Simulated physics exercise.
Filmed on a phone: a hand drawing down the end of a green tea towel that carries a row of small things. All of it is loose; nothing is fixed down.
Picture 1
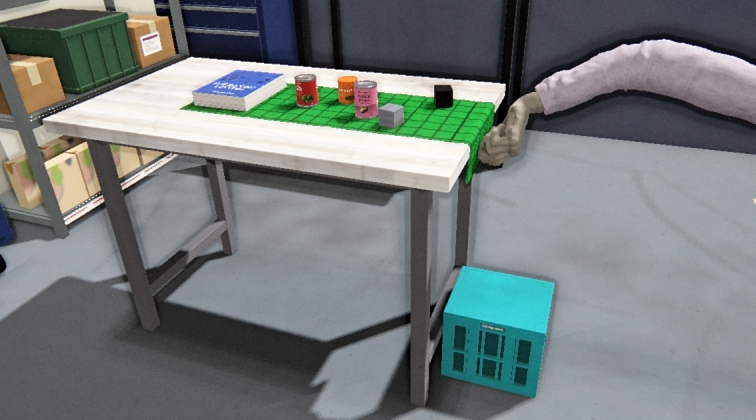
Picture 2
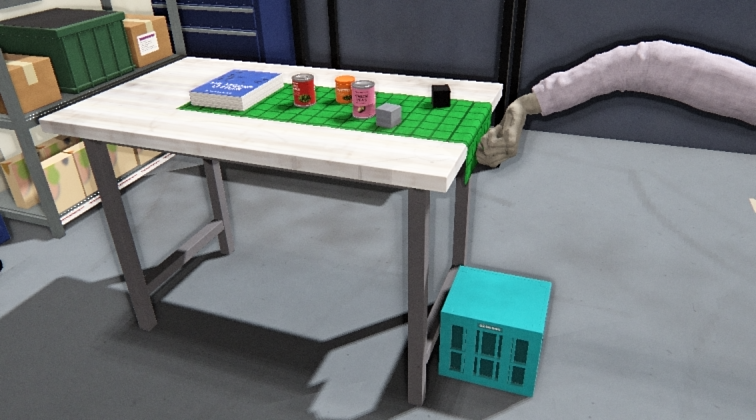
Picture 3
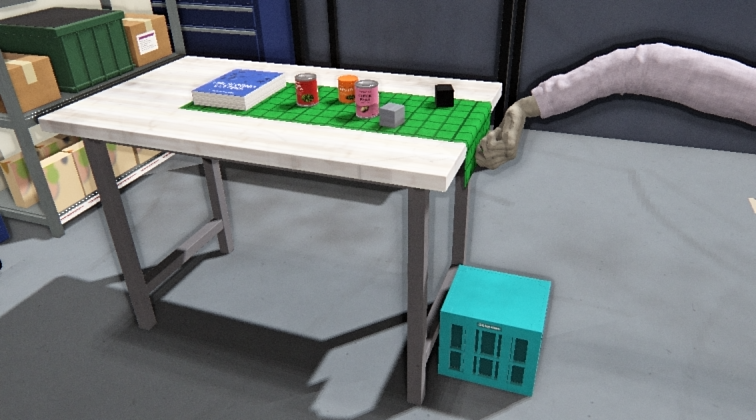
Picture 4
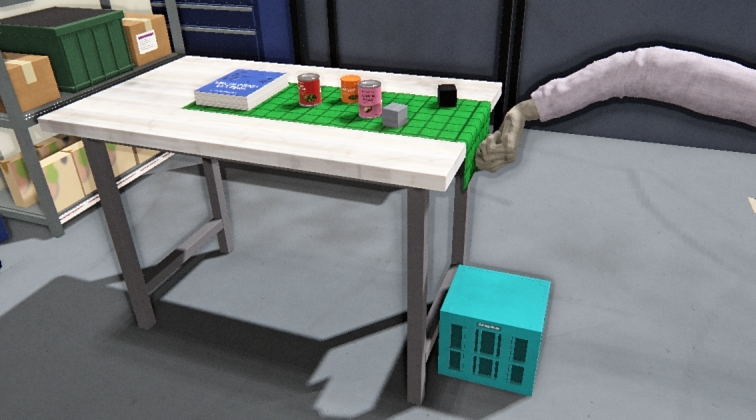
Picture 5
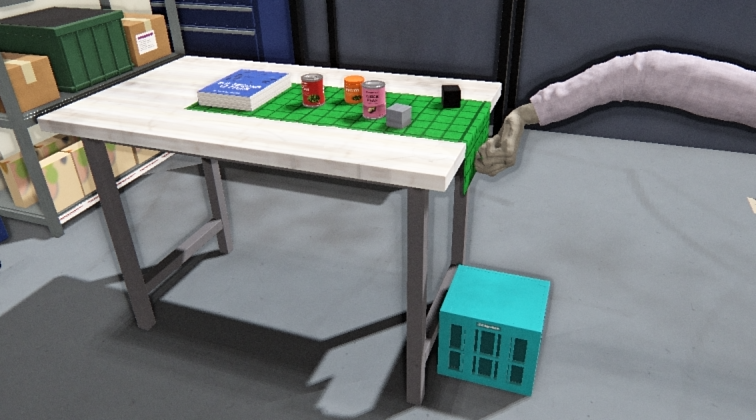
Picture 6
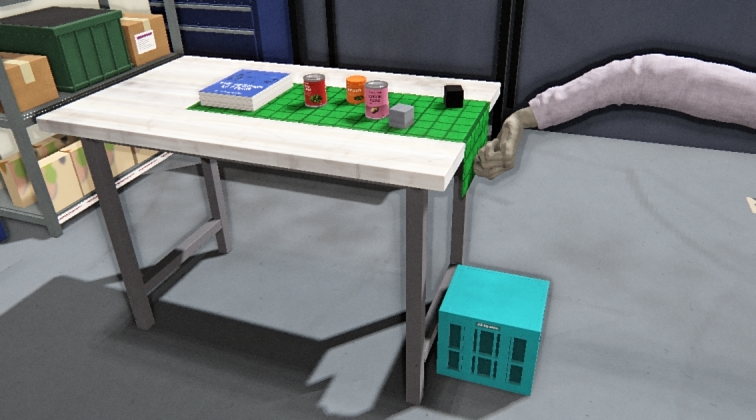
A gloved hand slowly drawing a green cloth down at the table's right end, cans, cubes and a book shifting slightly right.
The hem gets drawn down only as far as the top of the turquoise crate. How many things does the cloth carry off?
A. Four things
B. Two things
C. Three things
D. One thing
Option A: Four things.
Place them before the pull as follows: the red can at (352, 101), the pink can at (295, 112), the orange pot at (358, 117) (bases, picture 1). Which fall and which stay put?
The red can would end up off, the pink can would stay in place, the orange pot would end up off.
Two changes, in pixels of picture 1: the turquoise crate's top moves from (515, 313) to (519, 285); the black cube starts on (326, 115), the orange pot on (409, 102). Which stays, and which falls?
Observed: Black cube remains seated; orange pot departs.
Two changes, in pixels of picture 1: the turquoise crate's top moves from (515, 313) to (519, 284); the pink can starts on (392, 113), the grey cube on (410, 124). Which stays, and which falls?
The pink can falls; the grey cube goes over.
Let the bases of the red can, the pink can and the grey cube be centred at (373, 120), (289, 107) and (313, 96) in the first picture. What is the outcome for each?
The red can ends up knocked off; the pink can ends up still aboard; the grey cube ends up still aboard.
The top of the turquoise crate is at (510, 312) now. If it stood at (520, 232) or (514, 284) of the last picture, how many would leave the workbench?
Respectively 1 and 3.
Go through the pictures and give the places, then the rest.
In the first picture, hem (466, 185); black cube (444, 87); grey cube (391, 107); pink can (366, 84); orange pot (348, 79); red can (305, 77); top of the crate (515, 313).
In the second picture, hem (465, 186); black cube (441, 87).
In the third picture, hem (465, 189); grey cube (392, 107).
In the fourth picture, hem (463, 192); pink can (369, 83); top of the crate (512, 312).
In the fifth picture, hem (464, 196); orange pot (354, 78).
In the sixth picture, hem (462, 199); black cube (454, 88); grey cube (402, 107); pink can (376, 84); orange pot (356, 78); red can (314, 77).
Soon after, hem near (474, 249); black cube and grey cube gone.
After that, hem near (473, 279); black cube, grey cube and pink can gone.
In the end, hem on the crate; black cube, grey cube, pink can and orange pot gone. The count of fallen things is four.
